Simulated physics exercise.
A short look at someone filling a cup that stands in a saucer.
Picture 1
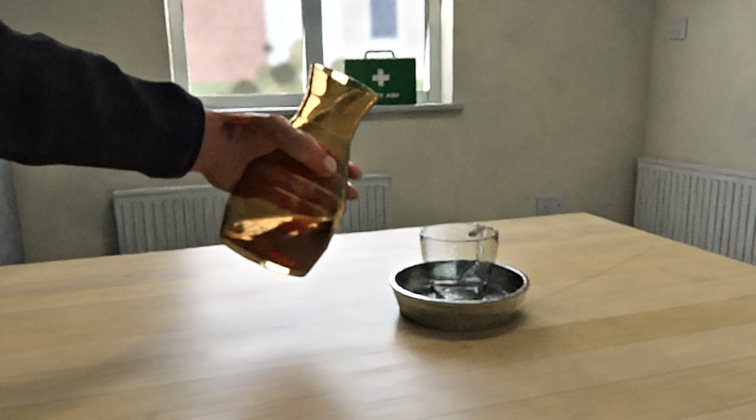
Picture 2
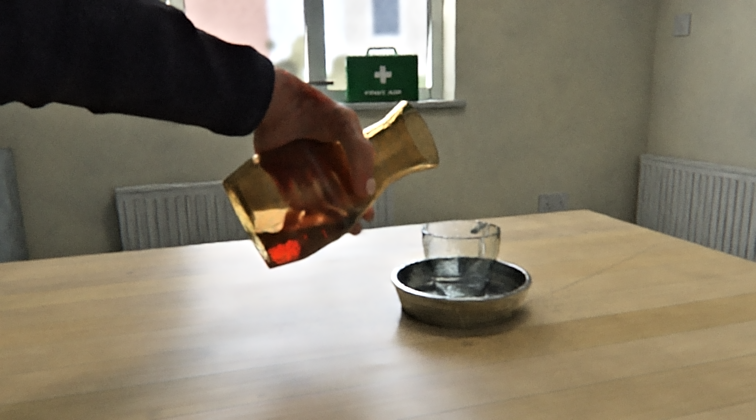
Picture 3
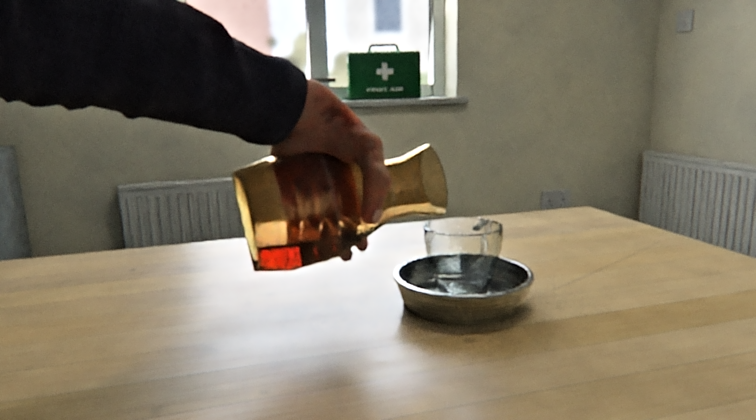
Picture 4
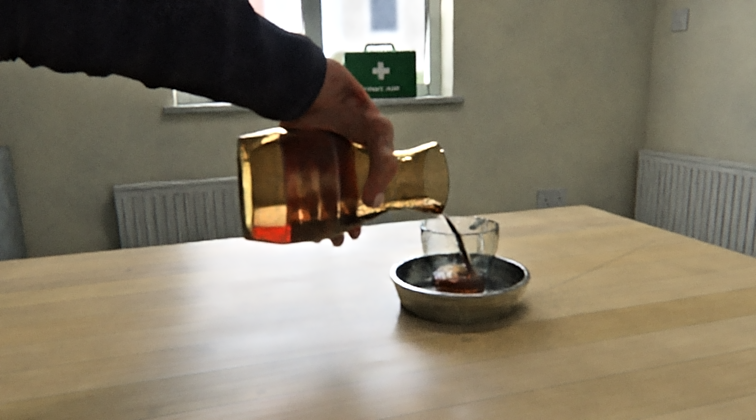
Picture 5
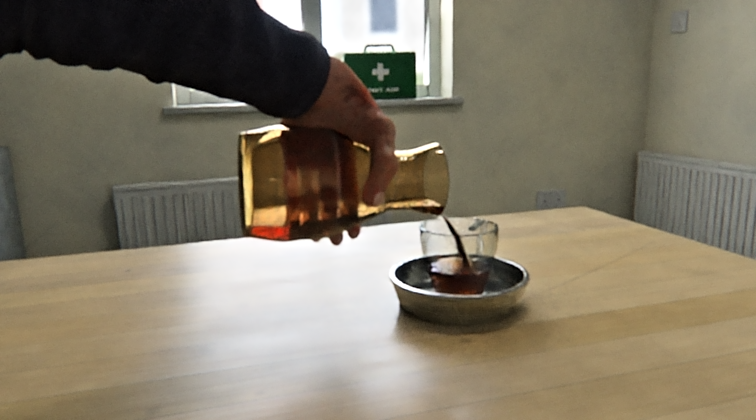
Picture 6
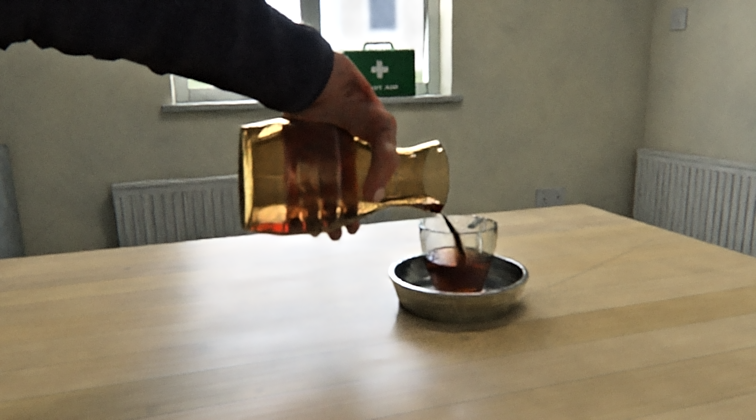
We see a hand lift an amber carafe over a wooden table, bring it toward a clear cup standing in a metal saucer and tilt it, pouring a dark reddish stream into the cup as the liquid level rises.
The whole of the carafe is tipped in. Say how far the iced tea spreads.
It stays in the cup.
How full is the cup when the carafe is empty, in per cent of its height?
Roughly 80 per cent.
Soon after, the cup is about two thirds full; the saucer is dry.
Later, the cup is about three quarters full; the saucer is dry.
In the end, the cup is about three quarters full; the saucer is dry.
